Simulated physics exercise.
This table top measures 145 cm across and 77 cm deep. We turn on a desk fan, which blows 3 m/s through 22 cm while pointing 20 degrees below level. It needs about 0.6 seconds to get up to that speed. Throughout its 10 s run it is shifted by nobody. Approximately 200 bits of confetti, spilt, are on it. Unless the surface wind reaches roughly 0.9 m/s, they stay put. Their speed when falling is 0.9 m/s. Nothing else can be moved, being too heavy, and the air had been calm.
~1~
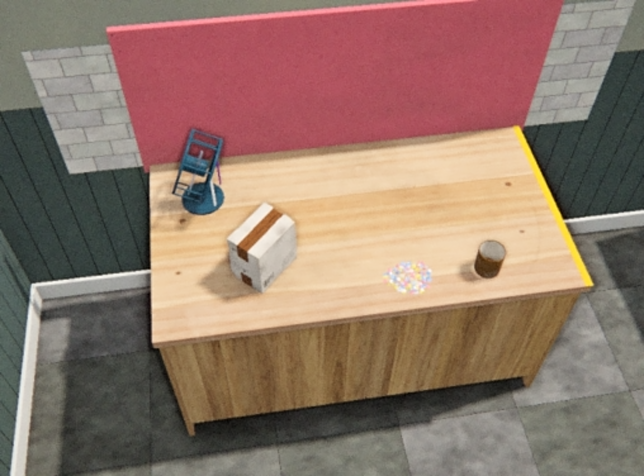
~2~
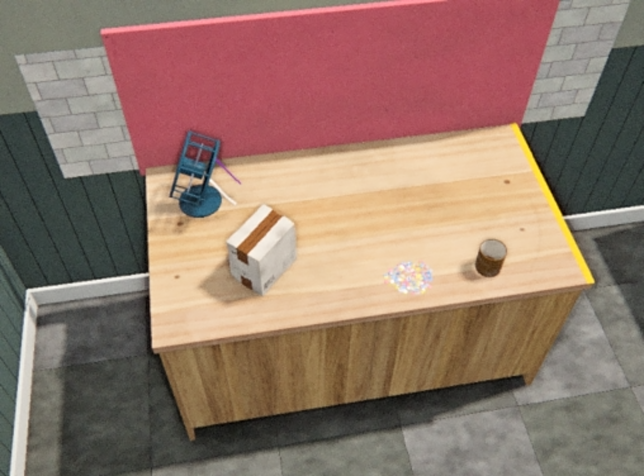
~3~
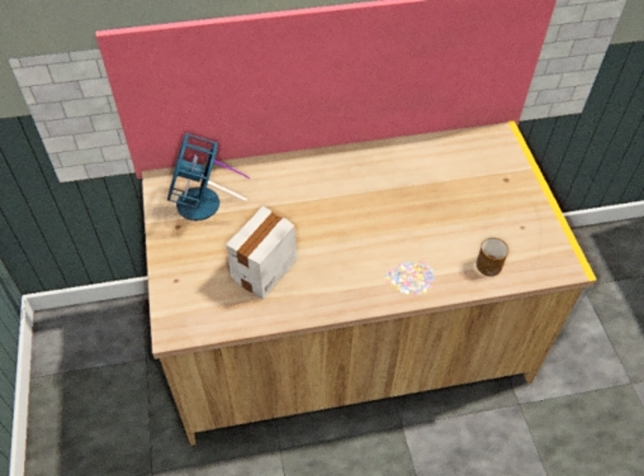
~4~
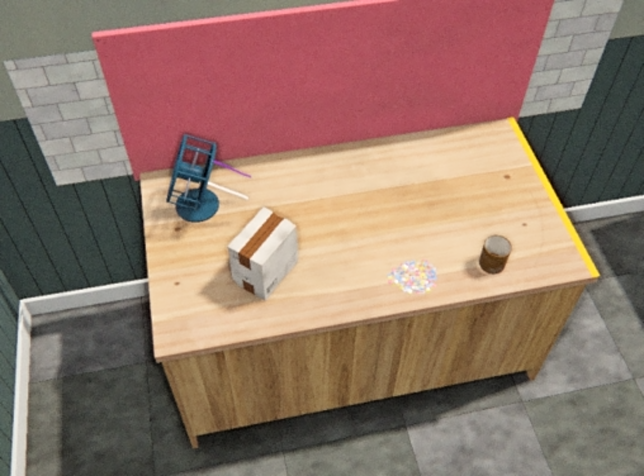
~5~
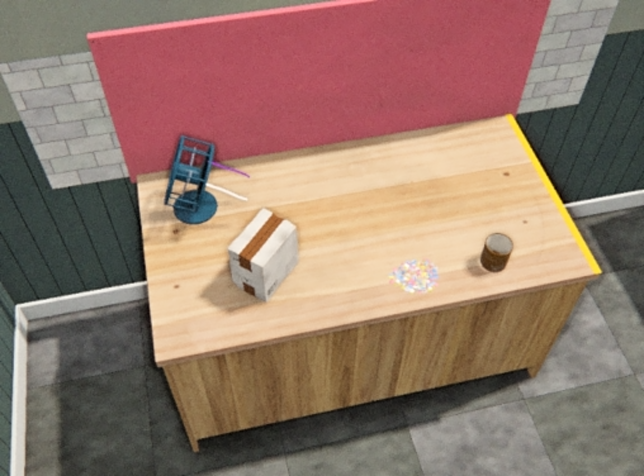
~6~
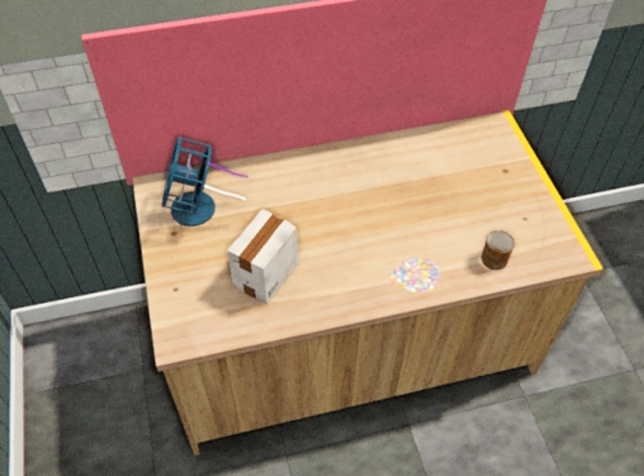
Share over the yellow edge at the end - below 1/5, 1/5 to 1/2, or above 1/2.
The fraction is smaller than a fifth.
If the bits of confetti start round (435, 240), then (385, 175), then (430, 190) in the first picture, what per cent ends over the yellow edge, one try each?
First try 80 %, second 100 %, third 100 %.
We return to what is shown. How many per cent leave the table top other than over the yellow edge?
Estimate: Close to 100 per cent.
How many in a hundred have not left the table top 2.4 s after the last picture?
Roughly 0 %.
Then, 1.2 s after the last picture, 0 % are over the yellow edge; 92 % have settled or left.
Then, 2.4 s after the last picture, 0 % are over the yellow edge; 100 % have settled or left.
Then, 4.7 s after the last picture, 0 % are over the yellow edge; 100 % have settled or left.
Then, 9.2 s after the last picture, at the end, 0 % are over the yellow edge.
